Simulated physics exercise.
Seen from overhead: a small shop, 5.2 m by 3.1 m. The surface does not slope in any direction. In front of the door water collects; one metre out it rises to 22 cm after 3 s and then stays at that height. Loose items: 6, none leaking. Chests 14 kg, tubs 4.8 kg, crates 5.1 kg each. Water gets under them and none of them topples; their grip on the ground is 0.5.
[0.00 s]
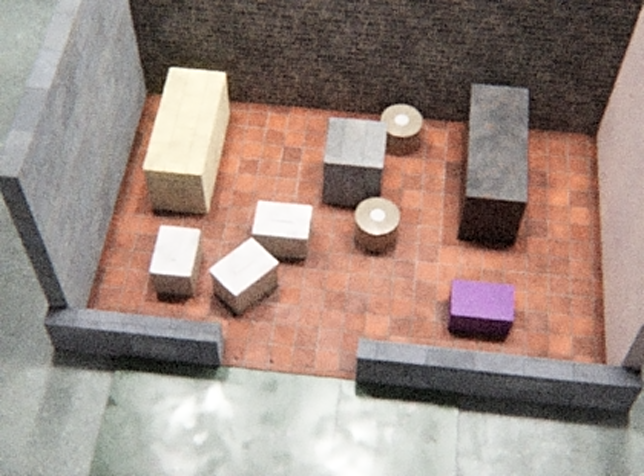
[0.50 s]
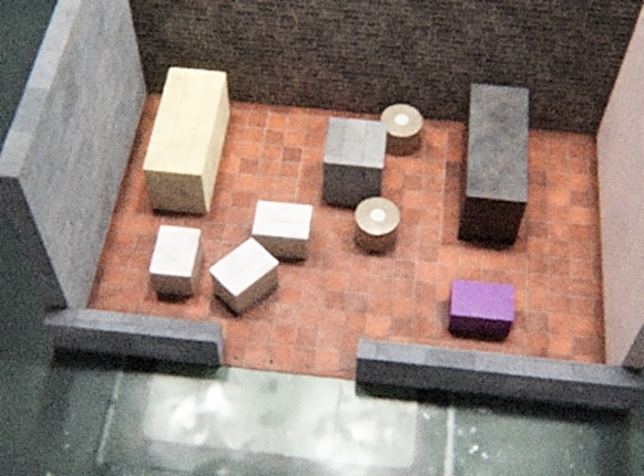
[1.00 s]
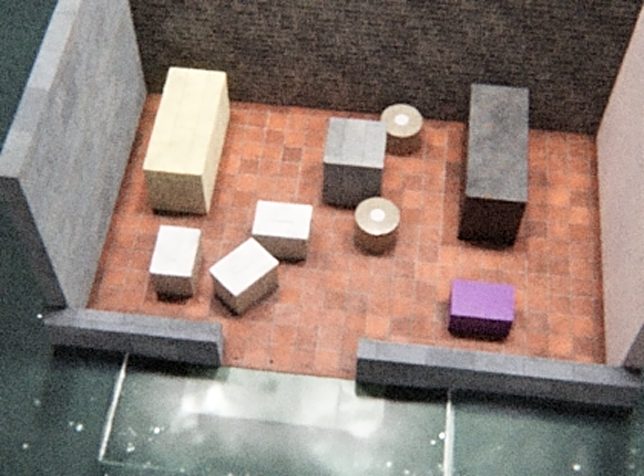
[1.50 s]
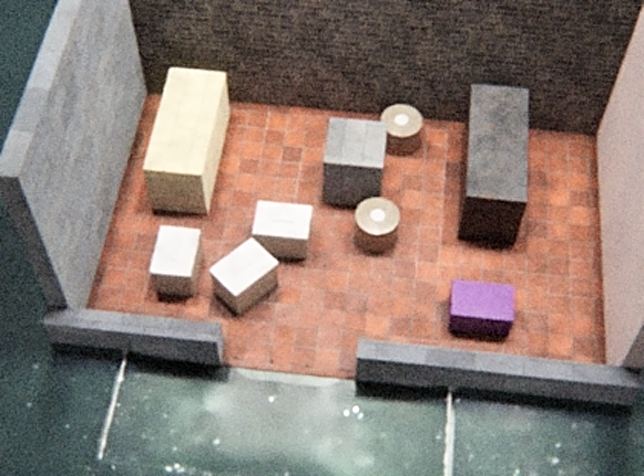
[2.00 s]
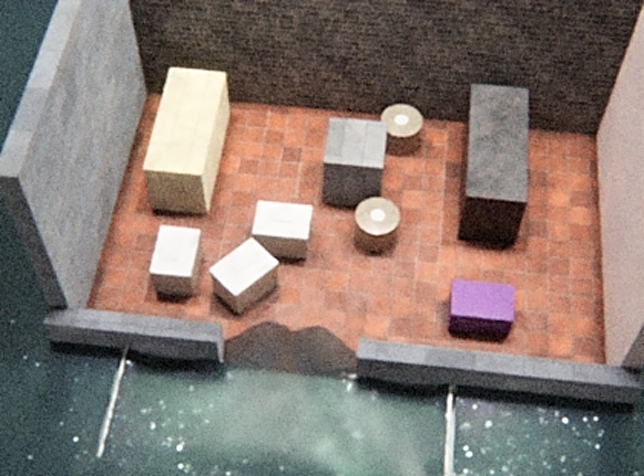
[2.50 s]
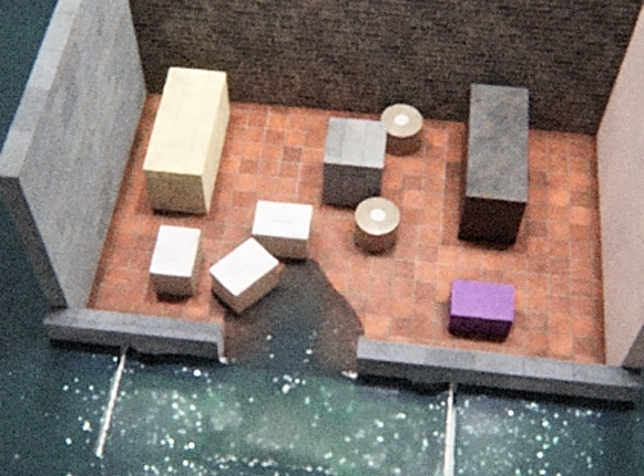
Dark water creeps through the doorway gap in the low grey front wall of a small shop, seen from overhead by a still camera. On the reddish tiled floor stand a cream block at left, white crates, a grey block and two round pieces near the middle, a dark block and purple crate at right. Outside, water gathers, then a dark patch spreads inward to the white crates, and nothing inside shifts.
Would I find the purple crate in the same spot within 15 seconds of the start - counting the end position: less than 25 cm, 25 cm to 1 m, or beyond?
Final distance: A quarter metre to a metre.
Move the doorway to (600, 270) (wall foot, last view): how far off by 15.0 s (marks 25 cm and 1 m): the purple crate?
In that case the purple crate would have gone a great distance.
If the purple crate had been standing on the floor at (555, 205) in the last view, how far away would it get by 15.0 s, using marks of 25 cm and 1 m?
By then it edges a bit.
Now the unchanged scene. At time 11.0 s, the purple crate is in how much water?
I'd put it at about 10 cm.
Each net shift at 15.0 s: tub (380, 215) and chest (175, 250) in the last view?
They've ended up 150 cm and 50 cm away, in that order.
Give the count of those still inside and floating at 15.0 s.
Total: 6.
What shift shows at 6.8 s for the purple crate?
About 10 cm by then.
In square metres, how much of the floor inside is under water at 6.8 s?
Roughly 13 m2 of it is wet.
After 3.5 s the purple crate is near (483, 300), 0.0 m from its start, aground; 0 afloat.
After 6.8 s the purple crate is near (483, 307), 0.1 m from its start, aground; 3 afloat.
After 11.0 s the purple crate is near (384, 323), 1.0 m from its start, afloat; 6 afloat.
After 15.0 s the purple crate is near (457, 326), 0.5 m from its start, afloat; 6 afloat.
